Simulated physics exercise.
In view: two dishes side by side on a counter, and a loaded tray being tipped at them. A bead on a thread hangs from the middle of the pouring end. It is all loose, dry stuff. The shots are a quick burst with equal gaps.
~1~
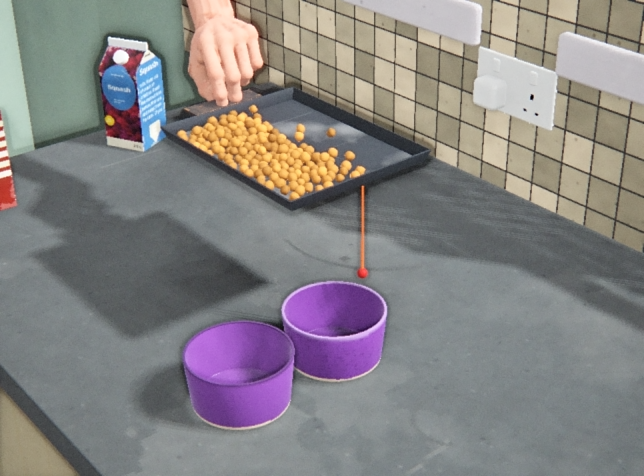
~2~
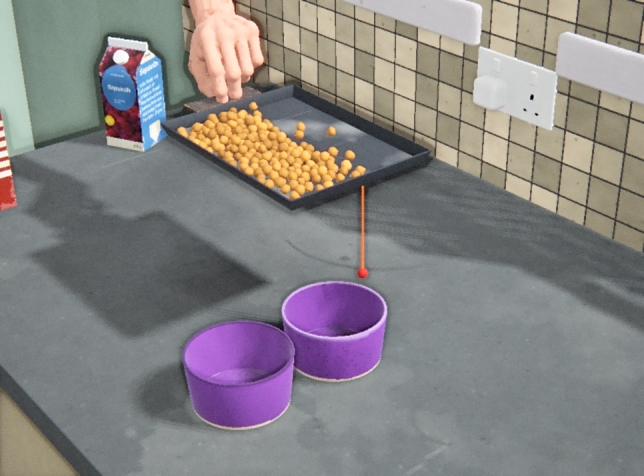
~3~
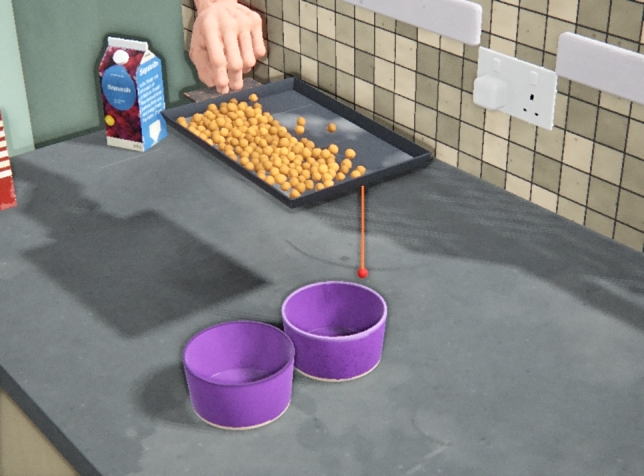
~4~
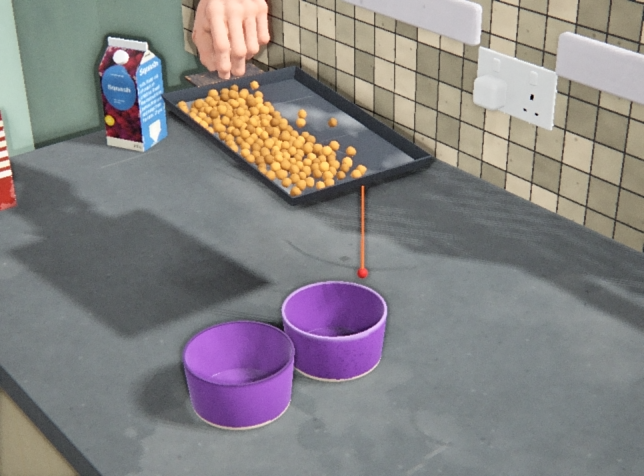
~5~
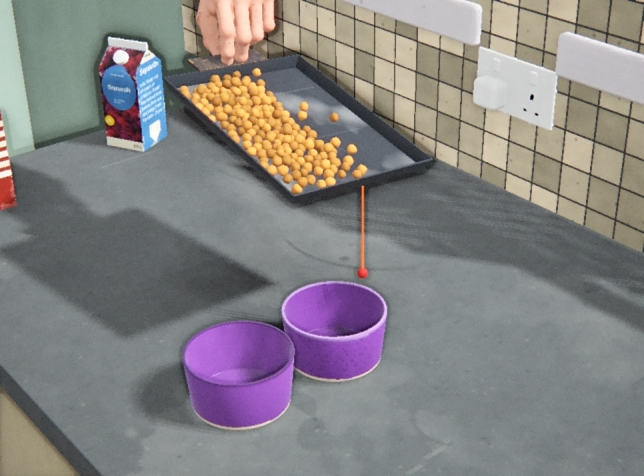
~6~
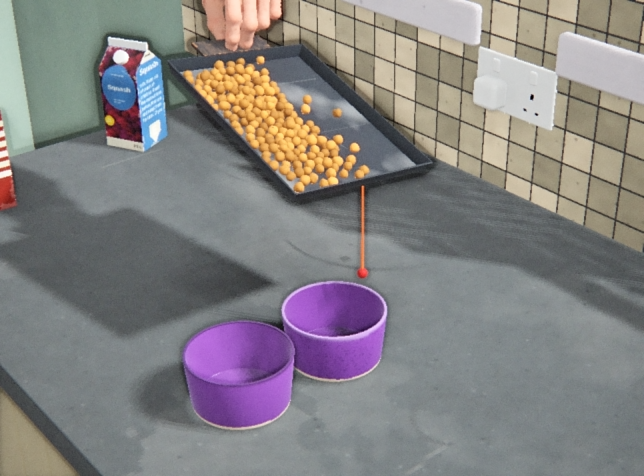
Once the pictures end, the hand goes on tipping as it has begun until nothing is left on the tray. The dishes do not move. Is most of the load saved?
They take only the smaller part between them.
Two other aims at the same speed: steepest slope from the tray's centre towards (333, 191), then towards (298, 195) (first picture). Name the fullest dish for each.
In turn: Right; the right-hand dish.
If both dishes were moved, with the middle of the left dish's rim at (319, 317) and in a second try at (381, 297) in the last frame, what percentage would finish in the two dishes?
Roughly 60 per cent, and 90 per cent.
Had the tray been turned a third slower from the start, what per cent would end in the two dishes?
About 0 per cent.
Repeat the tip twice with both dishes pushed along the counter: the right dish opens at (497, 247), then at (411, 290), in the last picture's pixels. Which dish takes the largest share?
In turn: The left one; the right-hand dish.
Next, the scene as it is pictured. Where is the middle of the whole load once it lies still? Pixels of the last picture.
Near (447, 321).
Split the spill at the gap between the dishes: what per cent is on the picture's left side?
Near 0 %.
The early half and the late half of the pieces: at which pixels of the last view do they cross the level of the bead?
Early half (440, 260), late half (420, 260).
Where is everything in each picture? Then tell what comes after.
Corners of the pouring end at (292, 198) and (424, 149), level; middle of the load at (262, 149), roasted chickpeas; left dish at (272, 397); right dish at (368, 351); bead on its thread at (362, 273), in the first picture.
Corners of the pouring end at (292, 197) and (424, 150), level; middle of the load at (262, 147), in the second picture.
Corners of the pouring end at (292, 196) and (424, 152), tipped barely, lowest at the right corner; middle of the load at (267, 139), in the third picture.
Corners of the pouring end at (294, 194) and (425, 154), tipped a little, lowest at the right corner; middle of the load at (263, 132), in the fourth picture.
Corners of the pouring end at (295, 191) and (425, 157), tipped a little, lowest at the right corner; middle of the load at (261, 123), in the fifth picture.
Corners of the pouring end at (297, 189) and (426, 160), tipped clearly, lowest at the right corner; middle of the load at (264, 115); left dish at (272, 397); right dish at (368, 351), in the sixth picture.
Soon after the last picture, tray tipped steeply; most on the tray; a stray few outside both; a small part in the air.
A little later, tray tipped right over; a small part on the tray; a stray few in the right dish; most outside both; about a quarter in the air.
Later still, tray tipped past a quarter turn; a stray few in the right dish; nearly all outside both.
At rest, tray tipped past a quarter turn; none in the left dish; a stray few in the right dish; nearly all outside both.
